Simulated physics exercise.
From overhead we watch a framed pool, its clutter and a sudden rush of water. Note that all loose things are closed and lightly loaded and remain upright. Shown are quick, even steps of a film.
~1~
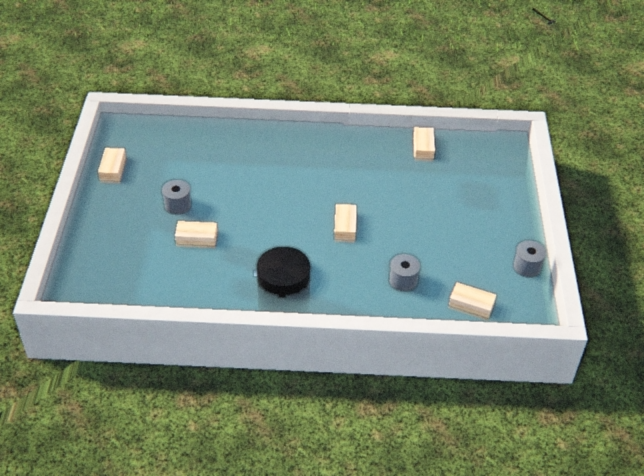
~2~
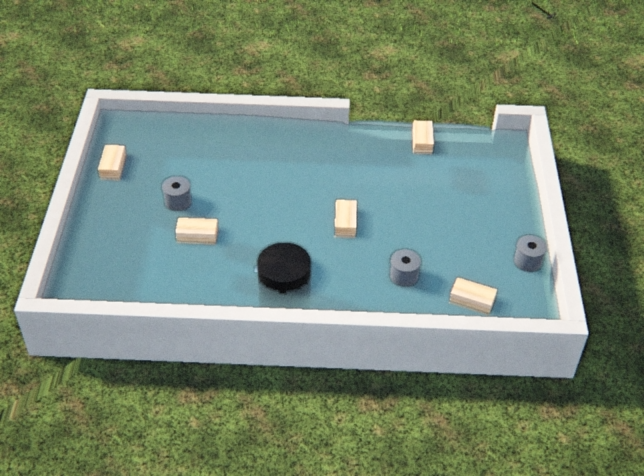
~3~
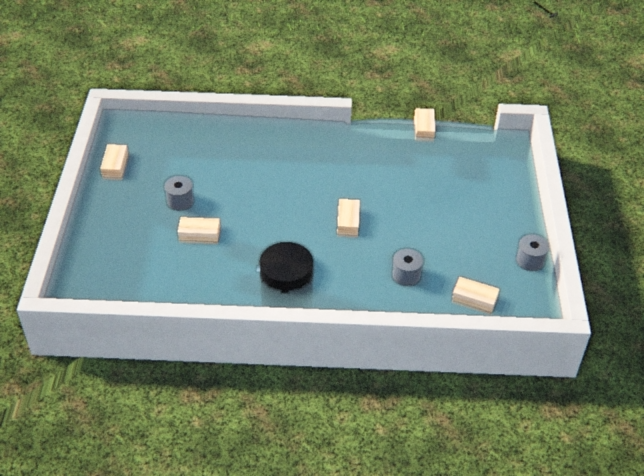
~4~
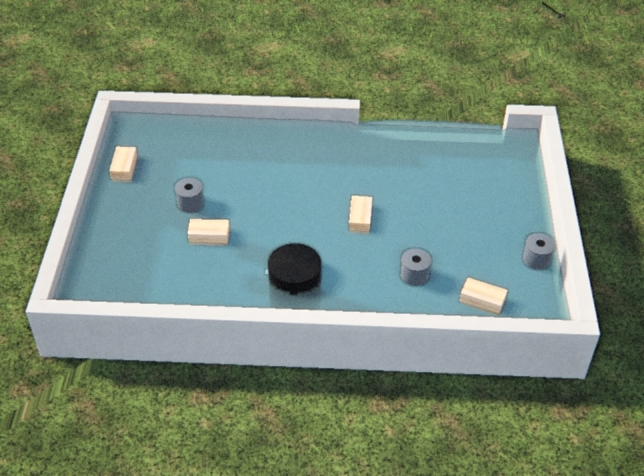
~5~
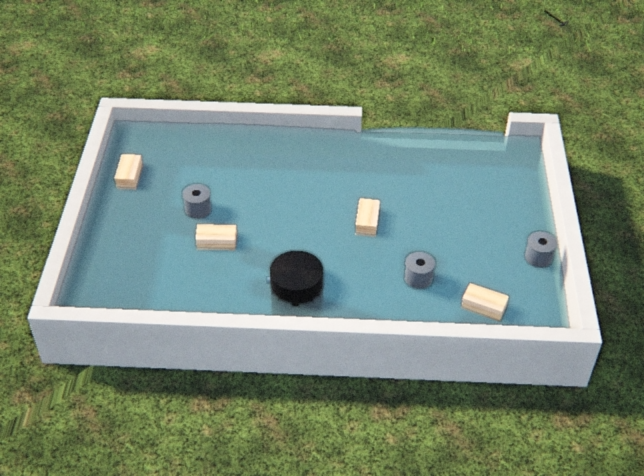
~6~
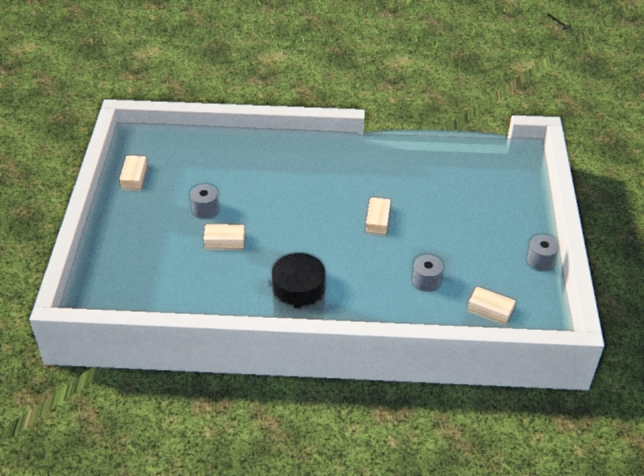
We see a white-walled pool holding wooden blocks, grey tubs and a black round object; a section of the far wall disappears, the nearest block passes out through the gap, and the remaining floating items drift slightly rightward.
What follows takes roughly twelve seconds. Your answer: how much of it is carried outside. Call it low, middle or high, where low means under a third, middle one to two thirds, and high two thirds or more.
Low.
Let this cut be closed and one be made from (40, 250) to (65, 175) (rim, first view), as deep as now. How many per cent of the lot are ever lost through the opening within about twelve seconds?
Around 40 in a hundred.
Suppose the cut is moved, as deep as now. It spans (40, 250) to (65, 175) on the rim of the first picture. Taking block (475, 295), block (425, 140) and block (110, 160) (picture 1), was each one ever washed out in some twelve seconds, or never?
One by one as named: Doesn't escape, doesn't escape and gets away.
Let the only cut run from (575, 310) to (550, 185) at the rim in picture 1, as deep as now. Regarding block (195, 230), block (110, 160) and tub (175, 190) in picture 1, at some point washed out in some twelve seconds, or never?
Okay, one after another: Never departs, then never departs, then never departs.
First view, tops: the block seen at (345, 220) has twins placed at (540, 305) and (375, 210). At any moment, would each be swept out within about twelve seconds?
Held back; swept away.
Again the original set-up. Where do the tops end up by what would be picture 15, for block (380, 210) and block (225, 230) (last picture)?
Approximately (411, 187) for one, (254, 228) for the other.
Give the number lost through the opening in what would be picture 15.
Total: 1.
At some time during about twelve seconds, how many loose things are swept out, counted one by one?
2 in all.
A moment on, 1 of 8 are out; 7 afloat.
Next, 1 of 8 are out; 7 afloat.
Later, 1 of 8 are out; 7 afloat.
In the end, 2 of 8 are out; 6 afloat.
